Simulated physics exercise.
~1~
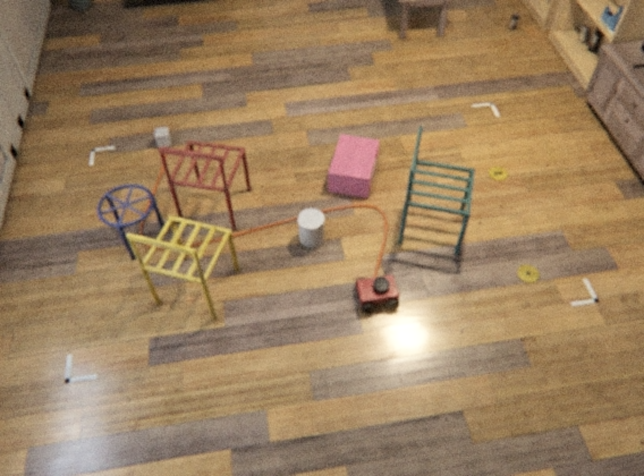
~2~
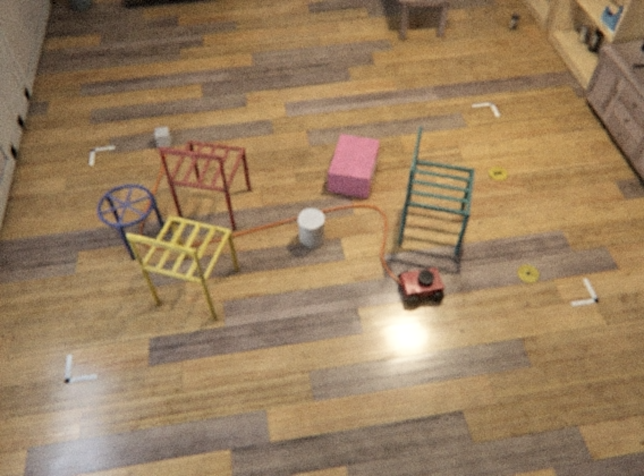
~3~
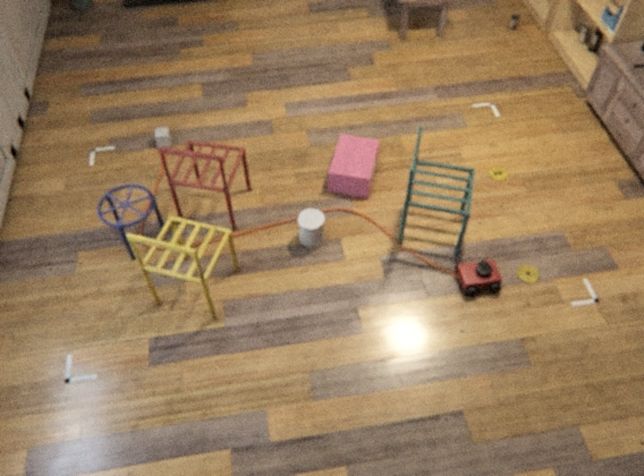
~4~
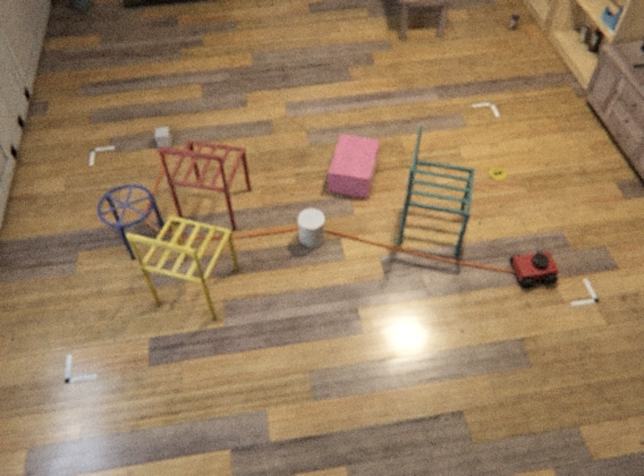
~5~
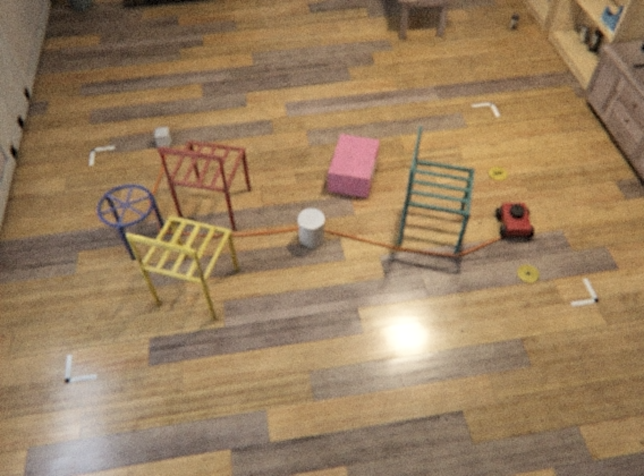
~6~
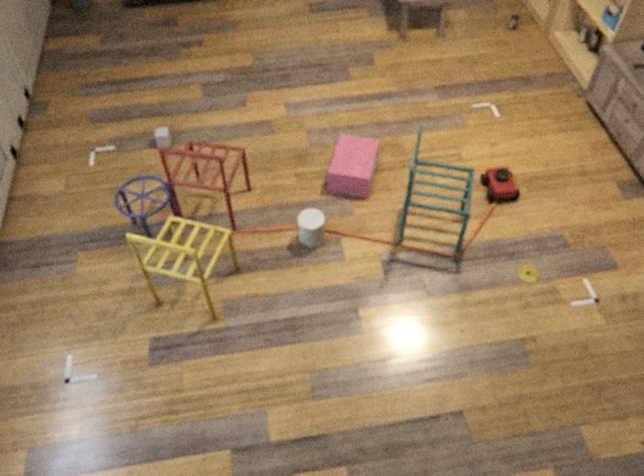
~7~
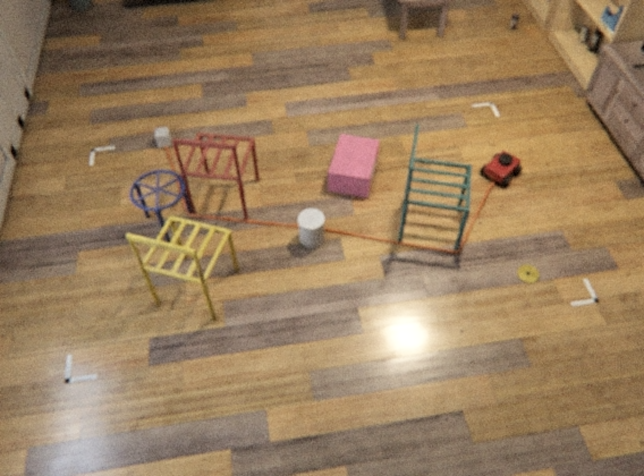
The clip opens on a wooden floor where a small red cart trails a thin orange lead among a red chair, a yellow chair, a blue stool, a white bucket, a pink box and a teal chair. The cart drives slowly right, drawing the slack lead straighter, until it reaches the lower yellow mark. It then turns and heads up toward the second yellow mark, while the lead bends around the teal chair's legs. As it continues, the blue stool slides right. Finally, the red chair shifts slightly right and up too, and the cart ends just beyond the upper mark.
